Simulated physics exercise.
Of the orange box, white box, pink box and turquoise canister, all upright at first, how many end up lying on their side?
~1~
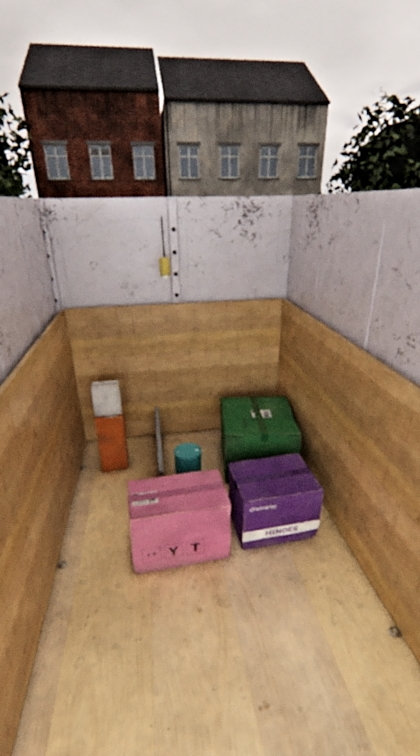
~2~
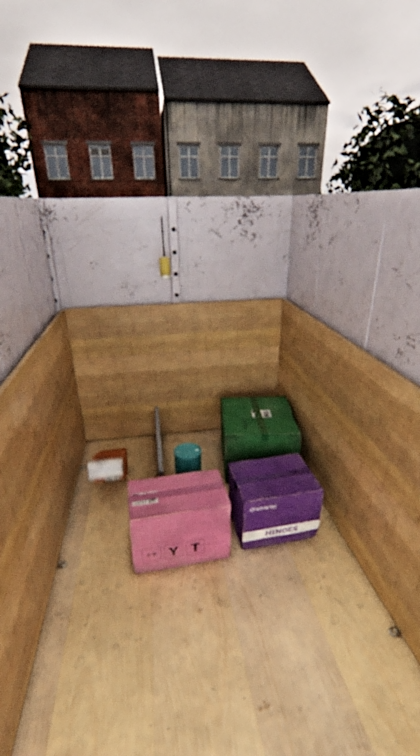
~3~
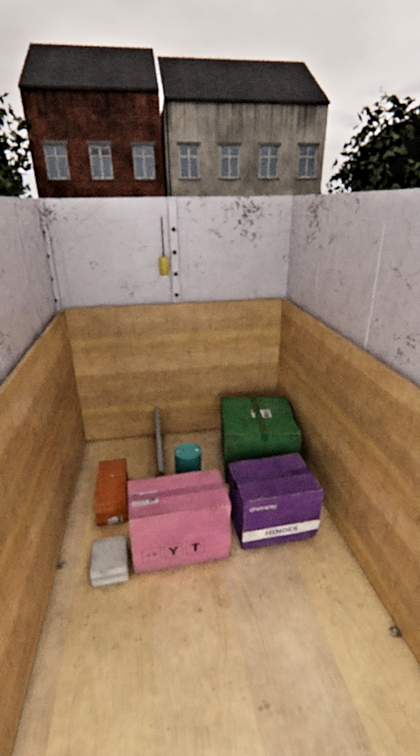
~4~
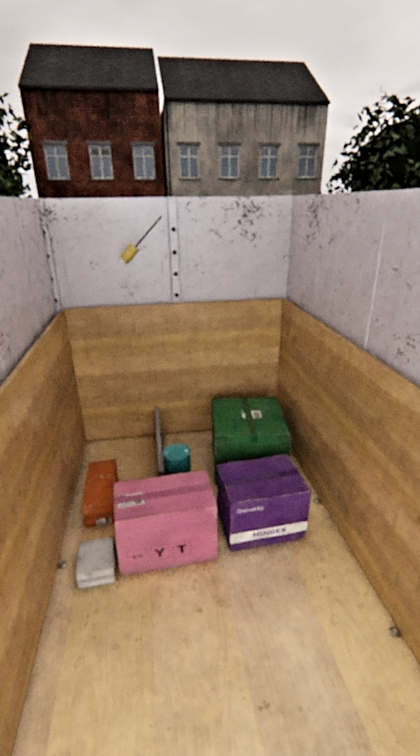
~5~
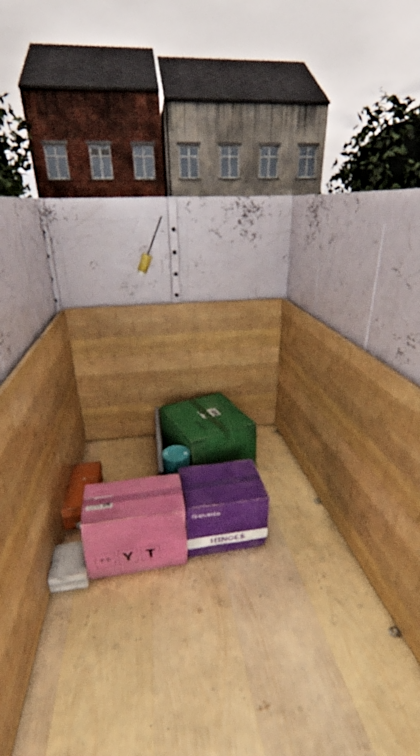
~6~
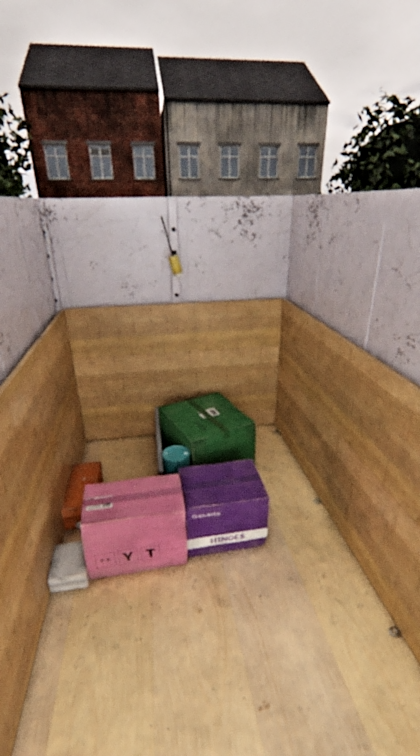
Two of them end up lying on their side, the orange box and the white box.
